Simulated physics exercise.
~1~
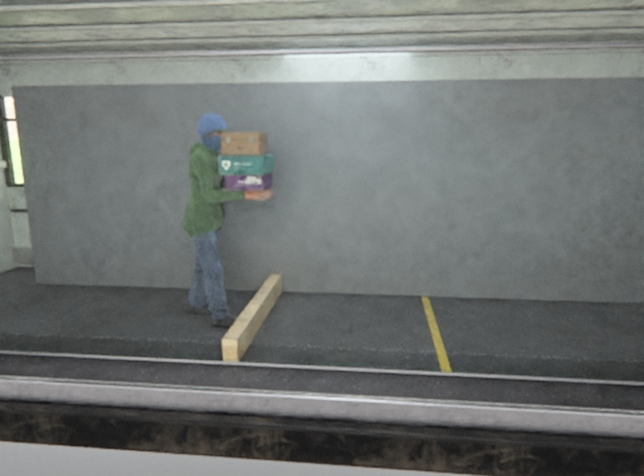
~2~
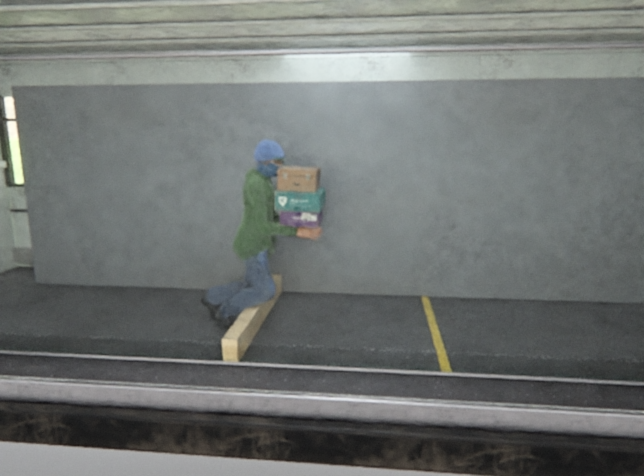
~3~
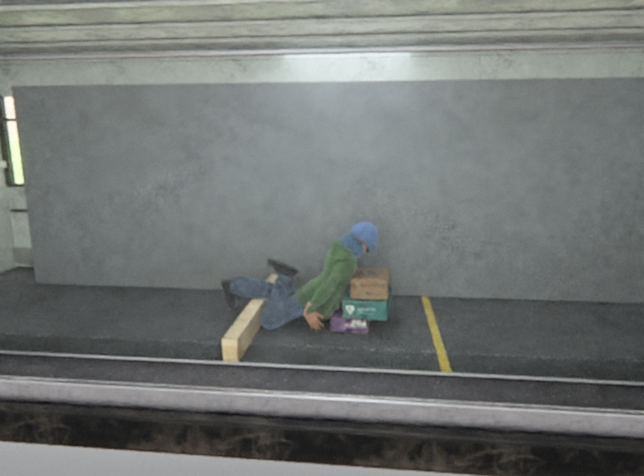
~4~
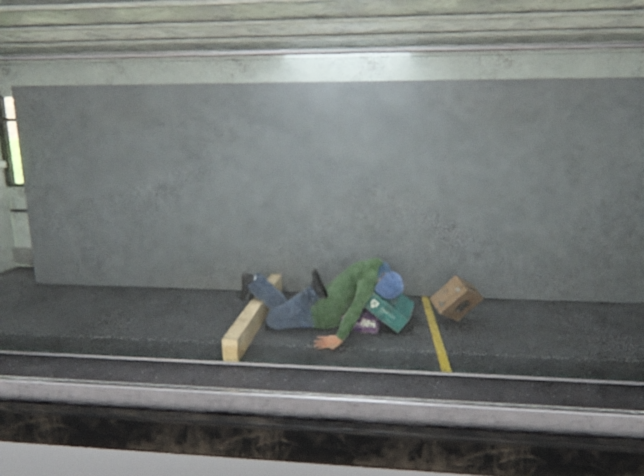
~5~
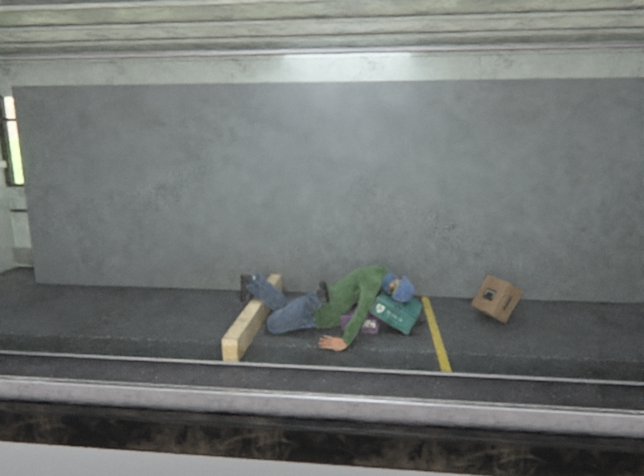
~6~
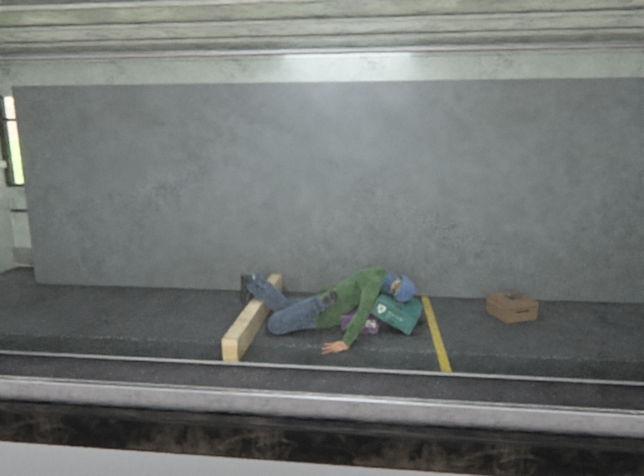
A figure in a blue cap, green jacket and jeans moves right along a grey floor, carrying a stack of three boxes toward a low wooden beam. The legs catch at the beam and the figure pitches forward, knees bending, with the boxes still held in front. The body drops across the beam as the stack reaches the floor. The brown box tumbles off to the right, over the yellow line, and settles flat beyond it. The figure ends slumped face down over the tilted teal box and the purple one, all short of the line.
